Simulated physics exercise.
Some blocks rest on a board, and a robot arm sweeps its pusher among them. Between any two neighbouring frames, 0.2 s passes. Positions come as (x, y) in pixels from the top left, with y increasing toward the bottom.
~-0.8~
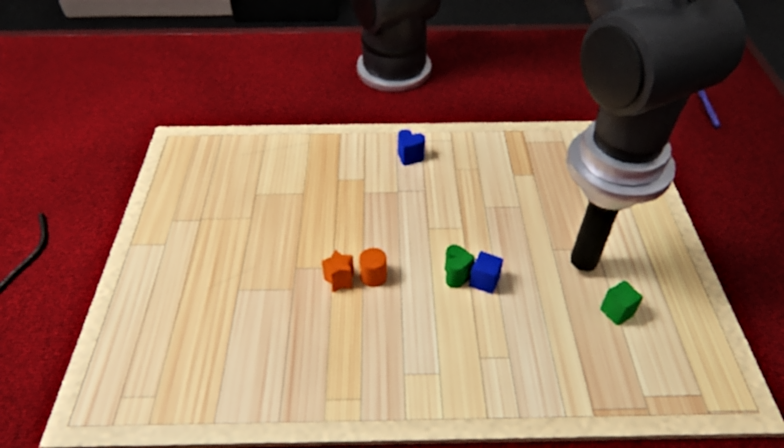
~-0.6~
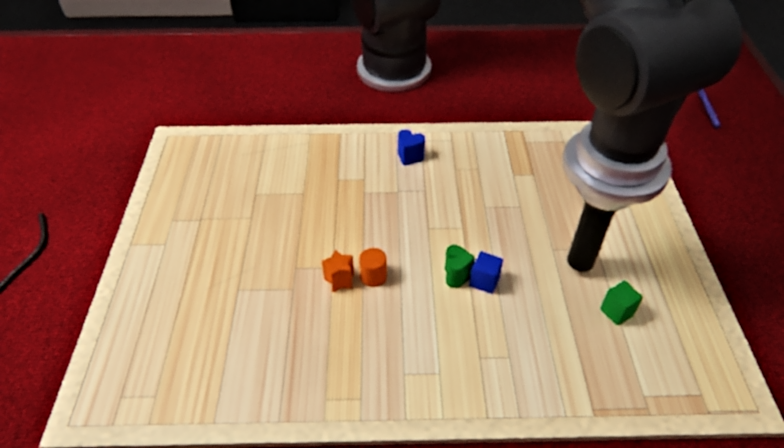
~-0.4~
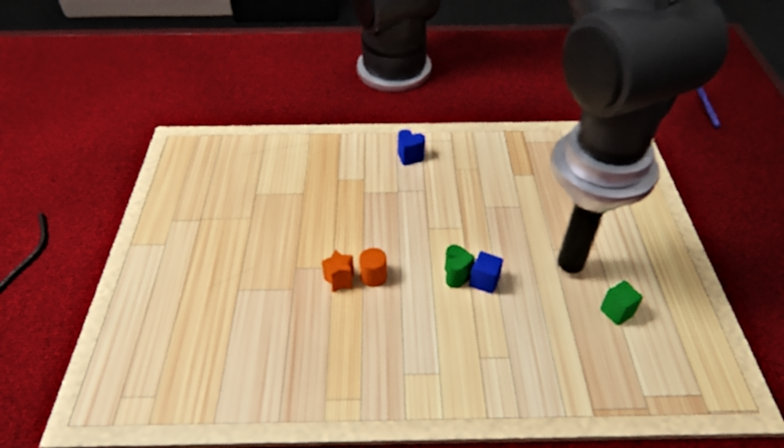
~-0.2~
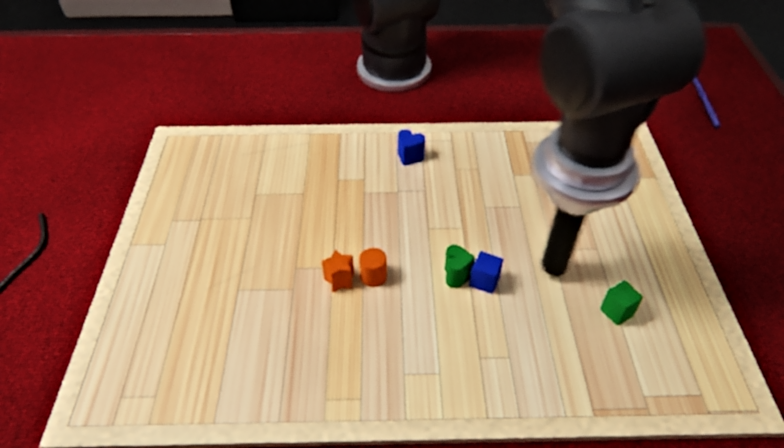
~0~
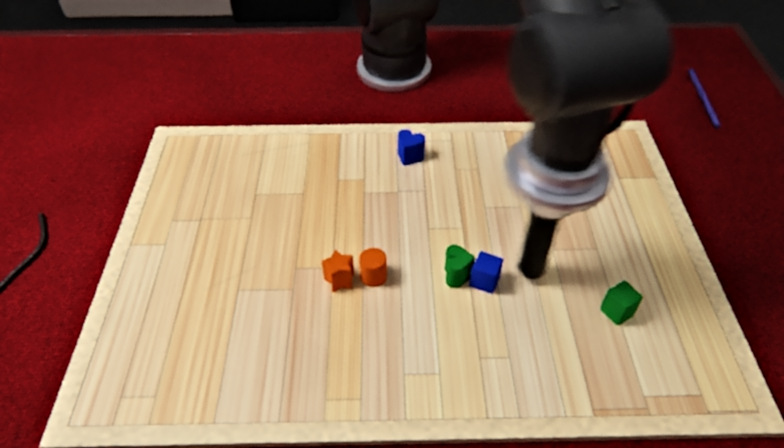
The robot arm moves its black pusher left toward the blue square block, touching no blocks.
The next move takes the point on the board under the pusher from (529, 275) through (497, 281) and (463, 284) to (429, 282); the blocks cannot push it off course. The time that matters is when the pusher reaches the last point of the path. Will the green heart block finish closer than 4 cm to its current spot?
I believe not.
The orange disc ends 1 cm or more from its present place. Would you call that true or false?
Answer: True.
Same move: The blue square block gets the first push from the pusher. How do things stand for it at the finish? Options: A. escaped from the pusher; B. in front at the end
The answer is B.
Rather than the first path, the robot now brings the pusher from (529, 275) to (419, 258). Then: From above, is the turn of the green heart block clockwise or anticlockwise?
Answer: Against the clock.
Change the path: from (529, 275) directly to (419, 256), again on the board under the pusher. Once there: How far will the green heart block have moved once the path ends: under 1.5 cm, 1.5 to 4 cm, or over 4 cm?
It moves a fair bit, 1.5 to 4 cm.
On the path given first. One third of the way, pusher at (498, 275); green heart block at (448, 255), turned 20° anticlockwise; blue square block at (471, 266).
Two thirds of the way, pusher at (464, 278); green heart block at (415, 252), turned 20° anticlockwise; blue square block at (435, 266).
At the end, pusher at (429, 276); orange star block at (335, 261), turned 15° anticlockwise; orange disc at (361, 256); green heart block at (385, 245); blue square block at (400, 263).
